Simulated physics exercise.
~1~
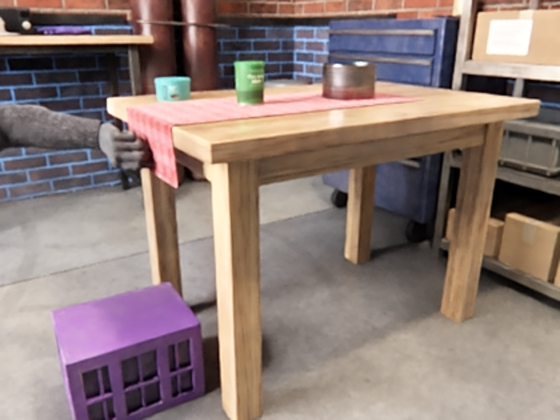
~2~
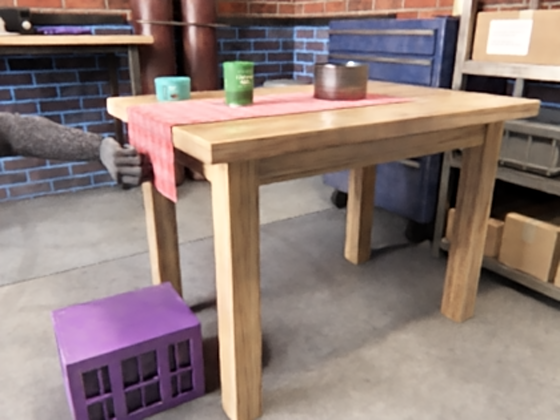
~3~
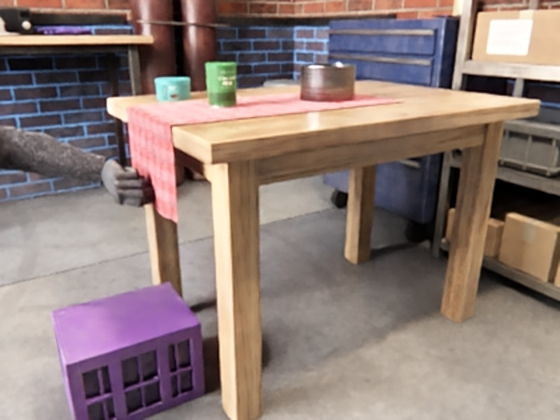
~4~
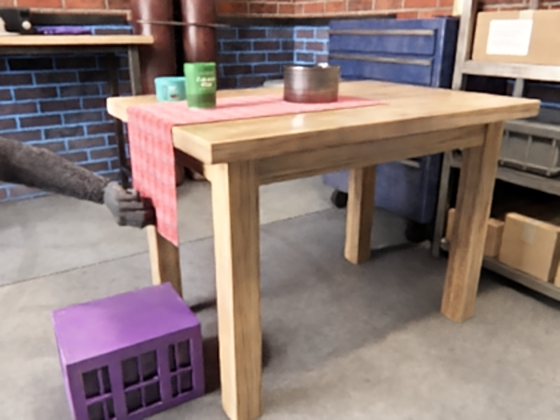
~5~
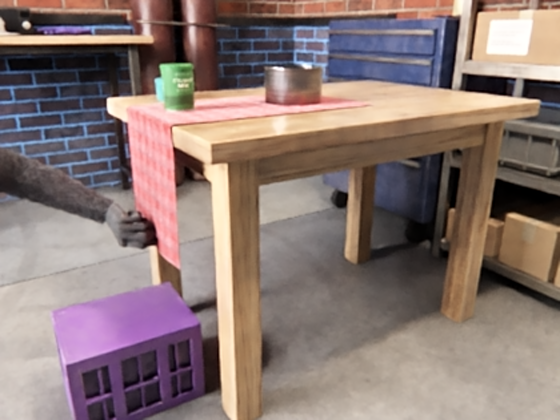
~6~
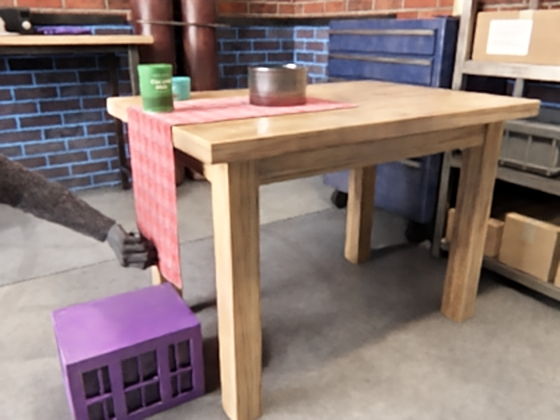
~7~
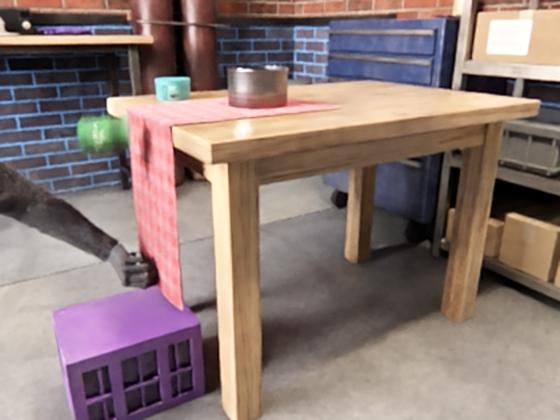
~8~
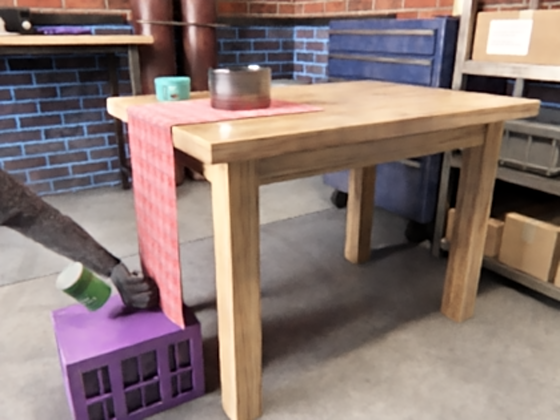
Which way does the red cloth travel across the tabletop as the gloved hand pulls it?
The red cloth moves to the left across the tabletop, with its end going down over the table's edge.
